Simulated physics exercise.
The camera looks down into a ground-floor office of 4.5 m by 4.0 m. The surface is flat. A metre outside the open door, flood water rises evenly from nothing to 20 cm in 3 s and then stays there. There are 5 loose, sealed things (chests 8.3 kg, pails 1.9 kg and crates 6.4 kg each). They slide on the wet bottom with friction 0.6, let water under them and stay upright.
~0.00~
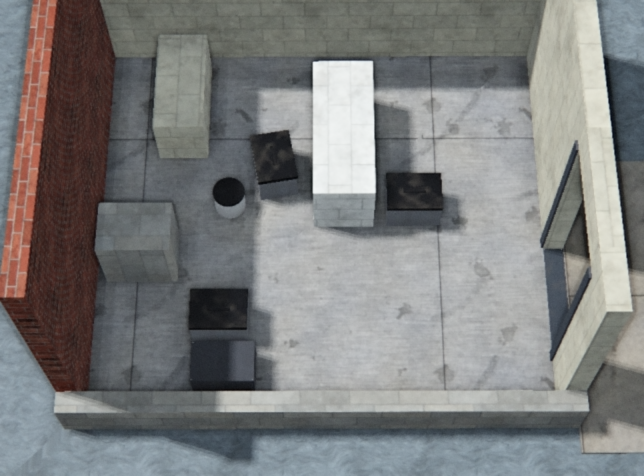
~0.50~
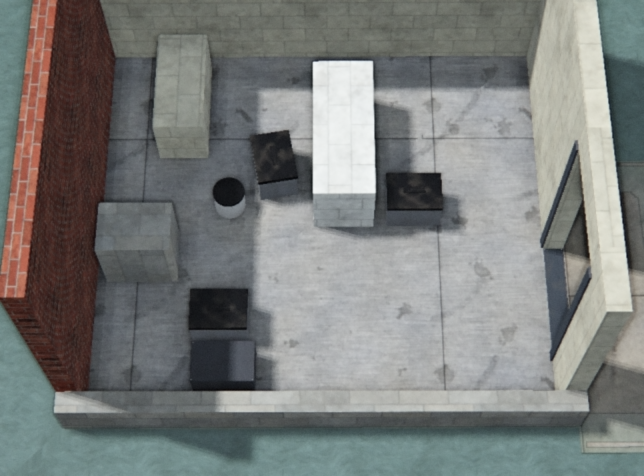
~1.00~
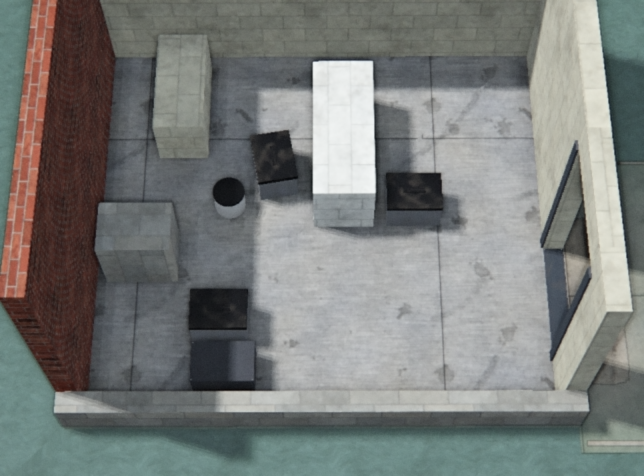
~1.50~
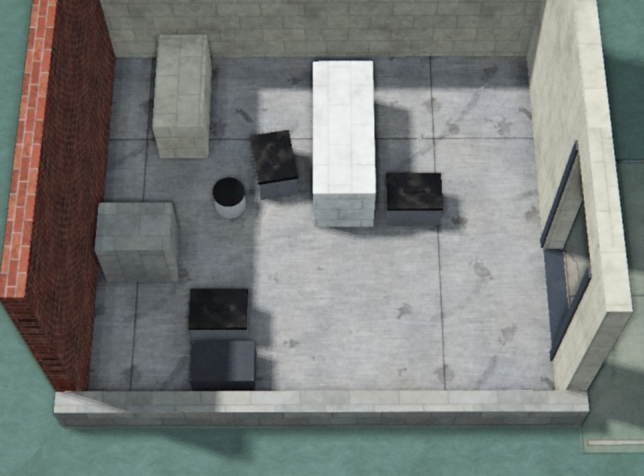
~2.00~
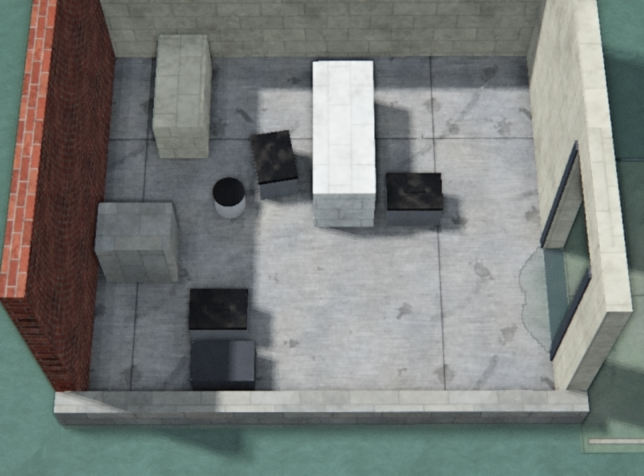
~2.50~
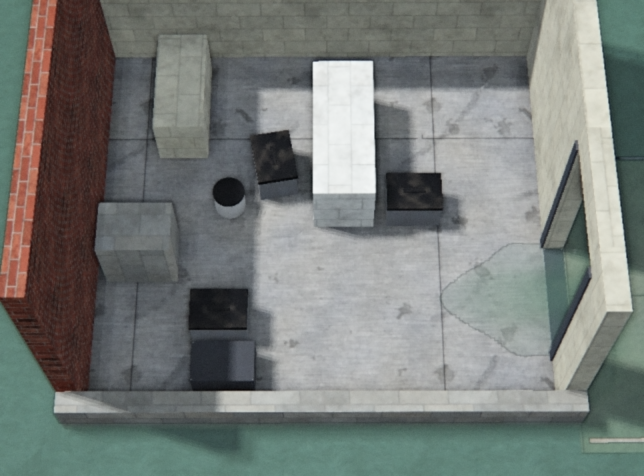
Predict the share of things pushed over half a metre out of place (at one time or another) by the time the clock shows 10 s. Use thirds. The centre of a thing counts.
It is at least two thirds.
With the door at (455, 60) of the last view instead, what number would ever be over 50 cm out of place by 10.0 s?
Then 3.
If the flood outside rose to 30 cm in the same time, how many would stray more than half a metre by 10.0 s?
Then 4.
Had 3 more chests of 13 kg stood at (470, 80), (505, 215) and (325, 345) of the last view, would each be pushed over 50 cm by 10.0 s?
In turn: Under, short of it, over.
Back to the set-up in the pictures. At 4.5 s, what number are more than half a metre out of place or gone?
I count 0.
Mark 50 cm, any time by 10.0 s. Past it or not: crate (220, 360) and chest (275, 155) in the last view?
In that order: More, less.
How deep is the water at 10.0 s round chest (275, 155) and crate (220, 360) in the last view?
Roughly 4 and 13 cm.
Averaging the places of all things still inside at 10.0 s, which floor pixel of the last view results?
Around (283, 210).
After 3.5 s 0 of 5 are over 50 cm from their spots; 0 afloat.
After 4.5 s 0 of 5 are over 50 cm from their spots; 0 afloat.
After 7.0 s 3 of 5 are over 50 cm from their spots; 3 afloat.
After 10.0 s 3 of 5 are over 50 cm from their spots, and 4 have been at some point; 4 afloat.
